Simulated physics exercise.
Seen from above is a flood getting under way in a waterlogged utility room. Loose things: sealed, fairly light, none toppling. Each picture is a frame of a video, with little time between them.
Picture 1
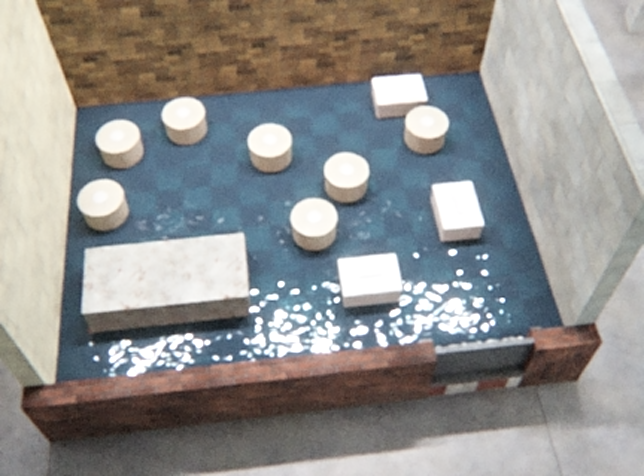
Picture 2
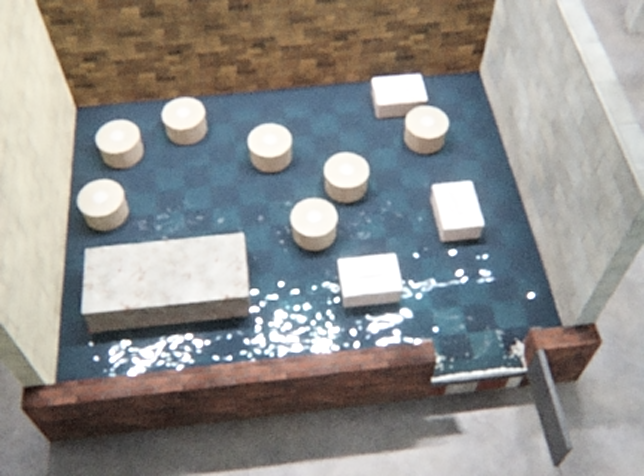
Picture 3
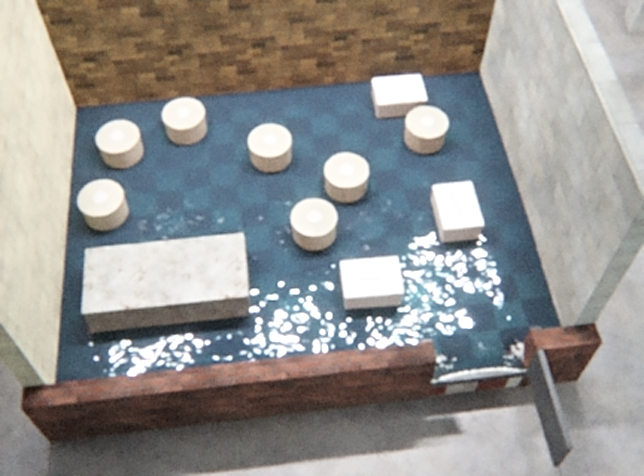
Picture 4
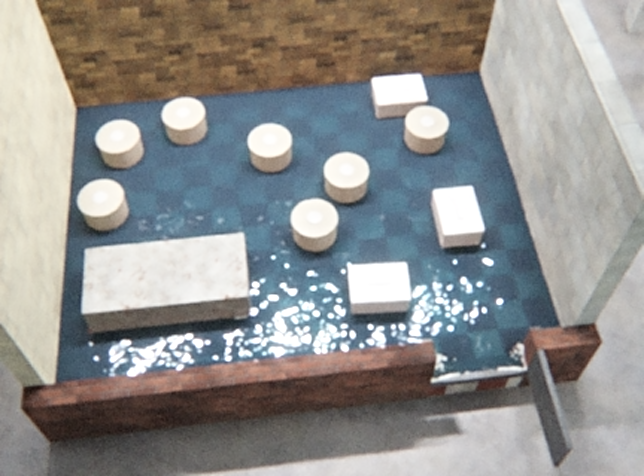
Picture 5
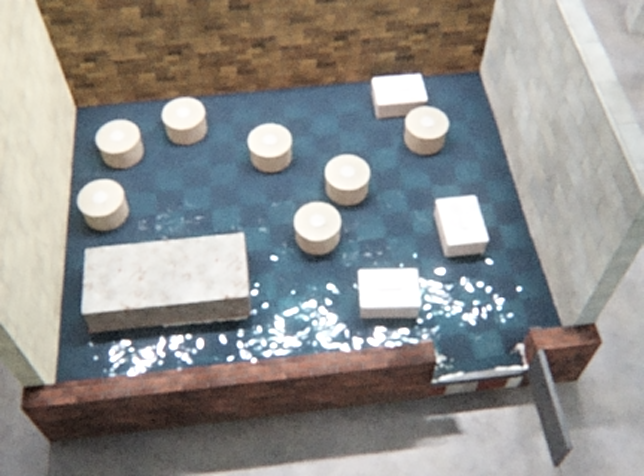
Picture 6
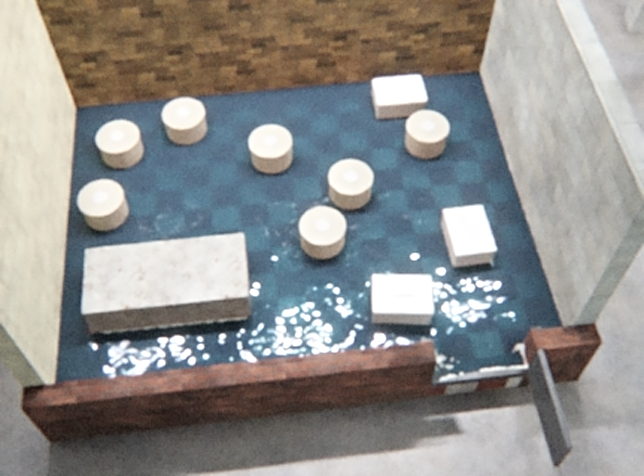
We see white blocks and round drums standing in a flooded, walled room as a gate at the lower right swings open; then the nearest blocks drift slightly toward the opening, followed by small shifts of two middle drums.
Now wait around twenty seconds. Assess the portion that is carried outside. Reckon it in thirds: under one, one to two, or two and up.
One to two thirds.
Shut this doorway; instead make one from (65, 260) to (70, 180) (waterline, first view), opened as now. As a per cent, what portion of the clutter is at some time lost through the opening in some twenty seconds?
Close to 60 percent.
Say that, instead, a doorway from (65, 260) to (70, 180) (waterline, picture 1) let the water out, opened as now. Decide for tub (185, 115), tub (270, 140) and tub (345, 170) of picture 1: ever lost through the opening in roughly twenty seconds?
In order: Escapes, escapes, escapes.
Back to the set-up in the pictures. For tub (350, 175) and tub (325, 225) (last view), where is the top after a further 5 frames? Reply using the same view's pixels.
The tops should be near (380, 201) and near (359, 251).
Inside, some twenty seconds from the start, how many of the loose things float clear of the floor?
Exactly 4.
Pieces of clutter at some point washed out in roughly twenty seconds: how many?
So the number is 5.
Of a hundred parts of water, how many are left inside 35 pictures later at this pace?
56 %.
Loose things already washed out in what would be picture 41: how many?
4 in all.
A moment on, 1 of 10 are out; 9 afloat.
Next, 3 of 10 are out; 7 afloat.
Later, 4 of 10 are out; 5 afloat.
In the end, 5 of 10 are out; 4 afloat.
